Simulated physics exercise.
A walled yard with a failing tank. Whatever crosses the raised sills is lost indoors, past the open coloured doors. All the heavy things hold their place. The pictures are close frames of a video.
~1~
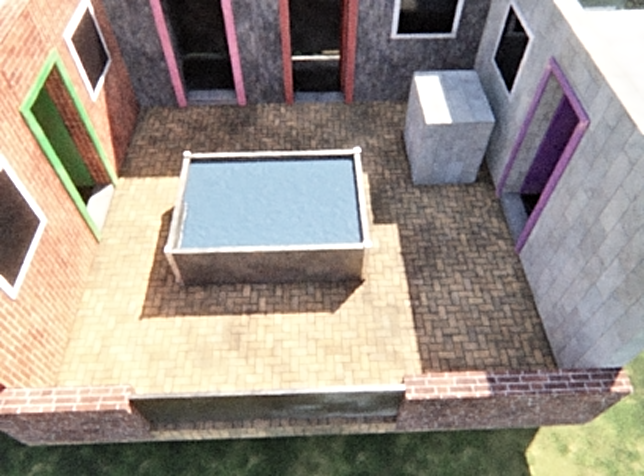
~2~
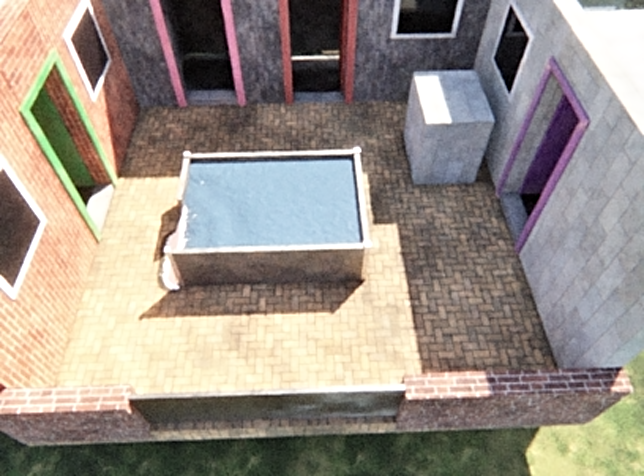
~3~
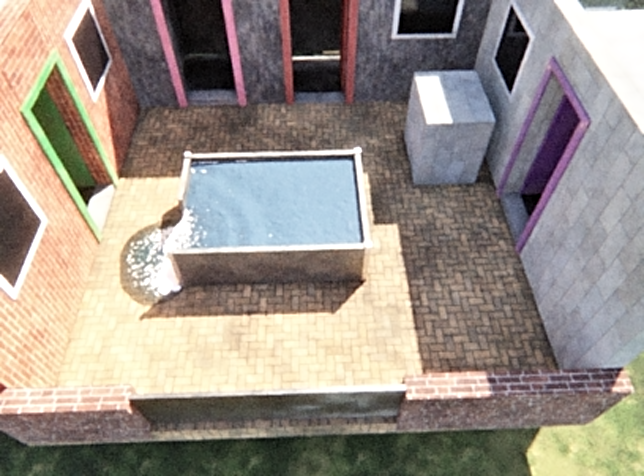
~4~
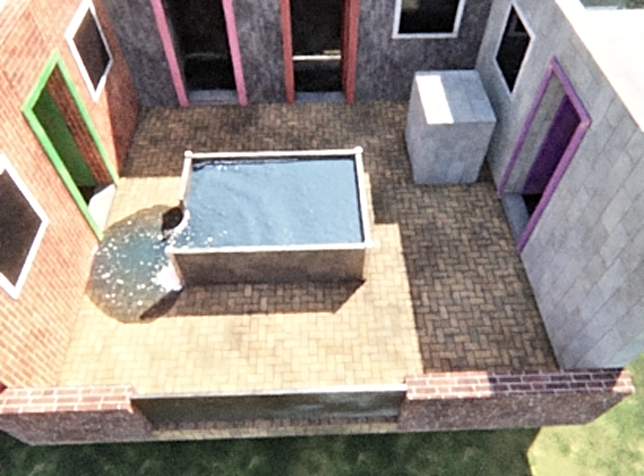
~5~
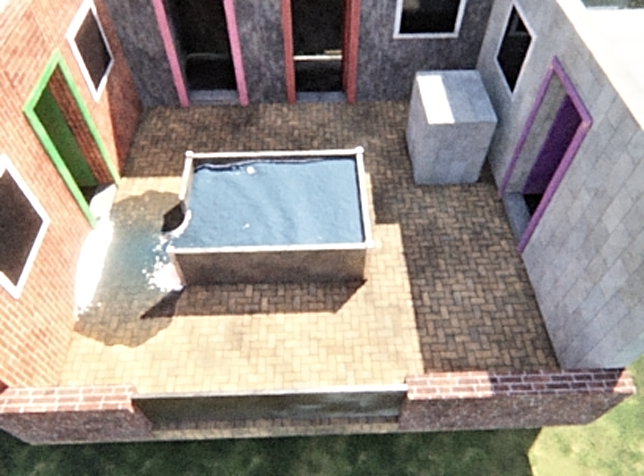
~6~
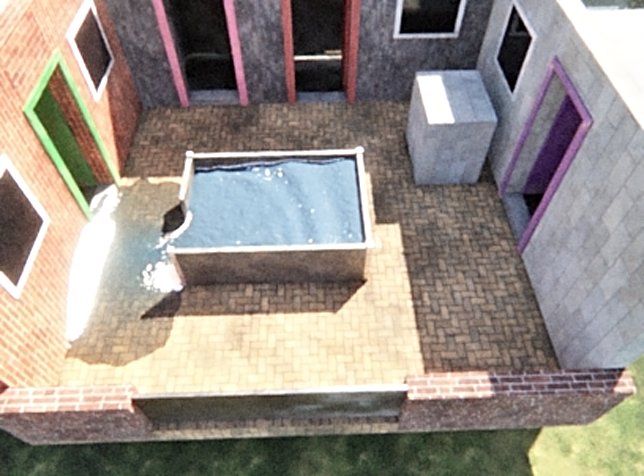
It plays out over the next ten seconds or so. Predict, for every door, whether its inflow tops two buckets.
Green door: Tops two buckets; red door: Does not top two buckets; purple door: Does not top two buckets; pink door: Does not top two buckets.
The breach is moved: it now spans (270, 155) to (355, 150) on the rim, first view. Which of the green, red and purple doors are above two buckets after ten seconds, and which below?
Lab note: Green below the mark, red above the mark, purple below the mark.
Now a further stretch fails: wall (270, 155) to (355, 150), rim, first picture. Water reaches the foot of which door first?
The red door.
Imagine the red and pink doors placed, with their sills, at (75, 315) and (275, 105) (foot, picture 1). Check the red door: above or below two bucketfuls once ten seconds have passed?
Here the red door exceeds it.
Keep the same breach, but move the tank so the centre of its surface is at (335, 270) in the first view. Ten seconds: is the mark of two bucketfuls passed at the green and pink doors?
From what I see, the green one stays short of it and the pink one gets past it.
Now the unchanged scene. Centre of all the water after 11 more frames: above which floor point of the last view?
Near (220, 249).
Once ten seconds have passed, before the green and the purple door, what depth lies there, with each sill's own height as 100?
First 60 percent, then 70 percent.
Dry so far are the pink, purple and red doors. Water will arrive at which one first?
Clearly the door marked pink.
A moment on, water covers 15 % of the floor; the green door under two buckets in, the red door not reached, the purple door not reached, the pink door not reached.
Next, water covers 30 % of the floor; the green door over two buckets in, the red door not reached, the purple door not reached, the pink door not reached.
Then, water covers 60 % of the floor; the green door over two buckets in, the red door wet at the sill, nothing in, the purple door not reached, the pink door under two buckets in.
Later, water covers 90 % of the floor; the green door far over two buckets in, the red door wet at the sill, nothing in, the purple door wet at the sill, nothing in, the pink door under two buckets in.
In the end, water covers 100 % of the floor; the green door far over two buckets in, the red door under two buckets in, the purple door wet at the sill, nothing in, the pink door under two buckets in.
